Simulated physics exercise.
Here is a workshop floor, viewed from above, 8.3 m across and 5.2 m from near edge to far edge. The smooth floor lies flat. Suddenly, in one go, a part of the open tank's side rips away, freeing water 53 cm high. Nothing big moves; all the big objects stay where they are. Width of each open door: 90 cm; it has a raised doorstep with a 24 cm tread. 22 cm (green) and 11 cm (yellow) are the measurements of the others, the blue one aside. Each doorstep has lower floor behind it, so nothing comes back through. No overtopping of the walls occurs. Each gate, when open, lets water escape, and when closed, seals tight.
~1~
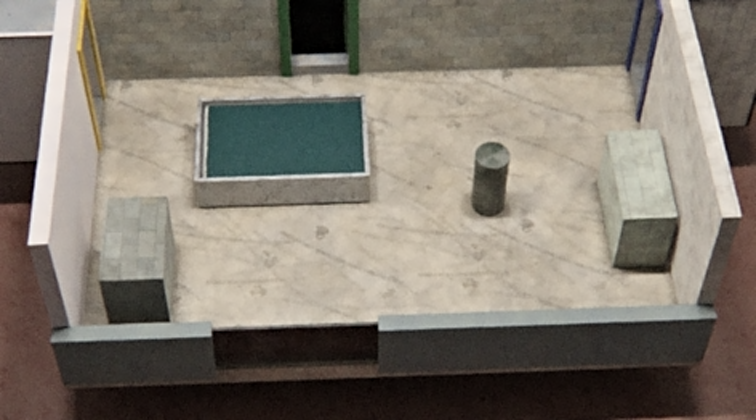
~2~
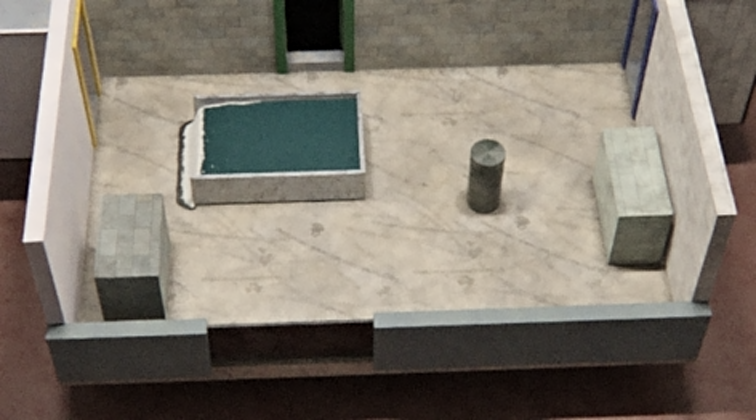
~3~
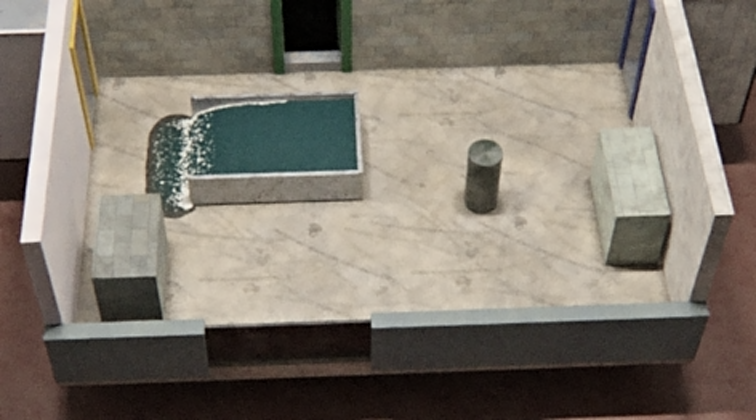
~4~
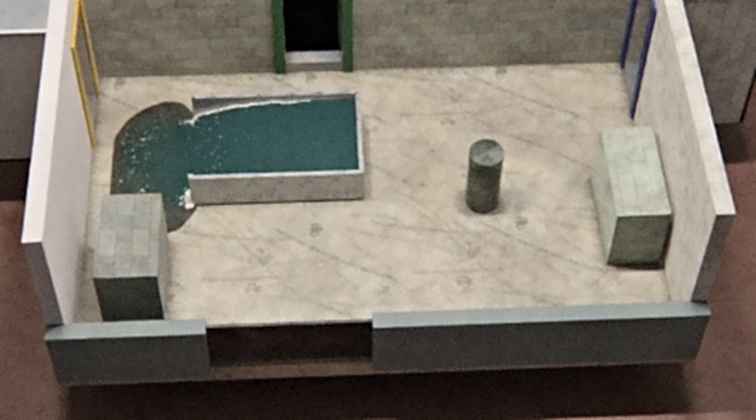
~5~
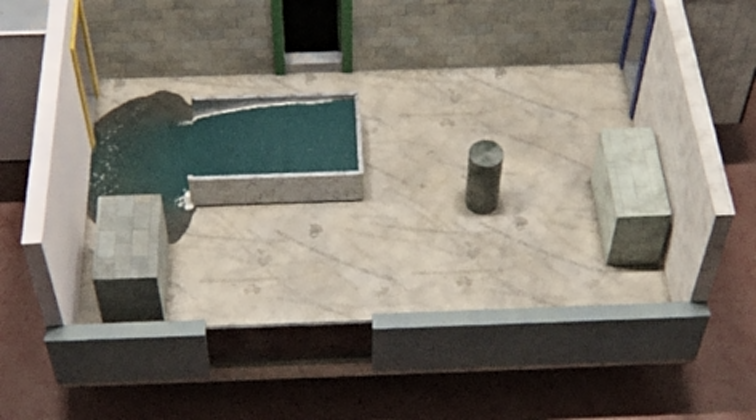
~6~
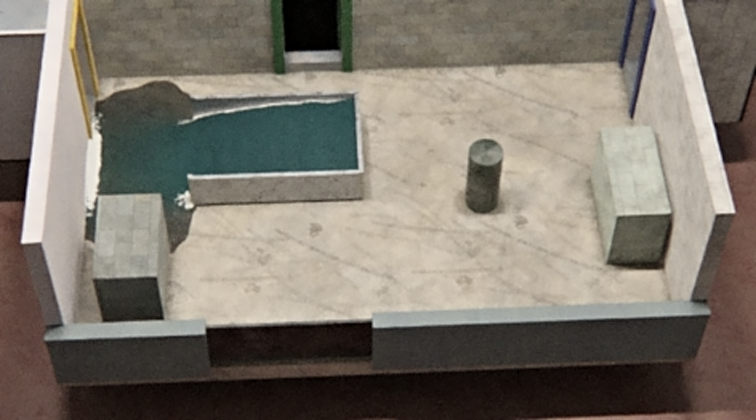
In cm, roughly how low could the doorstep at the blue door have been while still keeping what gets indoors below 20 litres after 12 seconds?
About 7 cm.
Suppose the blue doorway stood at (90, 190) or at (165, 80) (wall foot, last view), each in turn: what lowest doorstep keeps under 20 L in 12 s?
Roughly 27 cm, then roughly 12.5 cm.
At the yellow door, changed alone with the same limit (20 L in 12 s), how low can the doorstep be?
For the yellow door, about 24 cm.
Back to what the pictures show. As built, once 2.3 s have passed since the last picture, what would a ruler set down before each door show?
Door depths (cm): Green = 2, yellow = 24, blue = 0.
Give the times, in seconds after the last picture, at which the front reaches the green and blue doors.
Green 2.2 s, blue 5.0 s.
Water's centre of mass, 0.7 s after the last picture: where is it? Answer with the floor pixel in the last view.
Roughly (224, 166).
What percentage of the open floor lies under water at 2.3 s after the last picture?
Approximately 30 % of it.
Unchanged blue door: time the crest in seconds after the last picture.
At about 5.5 s.
Then, 0.7 s after the last picture water covers 15 % of the floor, deepest (34 cm) near (90, 174); it has not reached the blue door.
Then, 2.3 s after the last picture water covers 30 % of the floor, deepest (36 cm) near (75, 358); it has not reached the blue door.
Then, 11.3 s after the last picture water covers 100 % of the floor, deepest (8 cm) near (674, 313); 7 cm at the blue door, 0 litres in over its 24 cm doorstep.
At the blue door as built, the water peaked near 12 cm, 5.7 s after the last picture.
With a doorstep of 6 cm, 32 litres would have come in within the 12 s; with 8 cm, 10 litres. So under 20 litres takes about 7 cm.
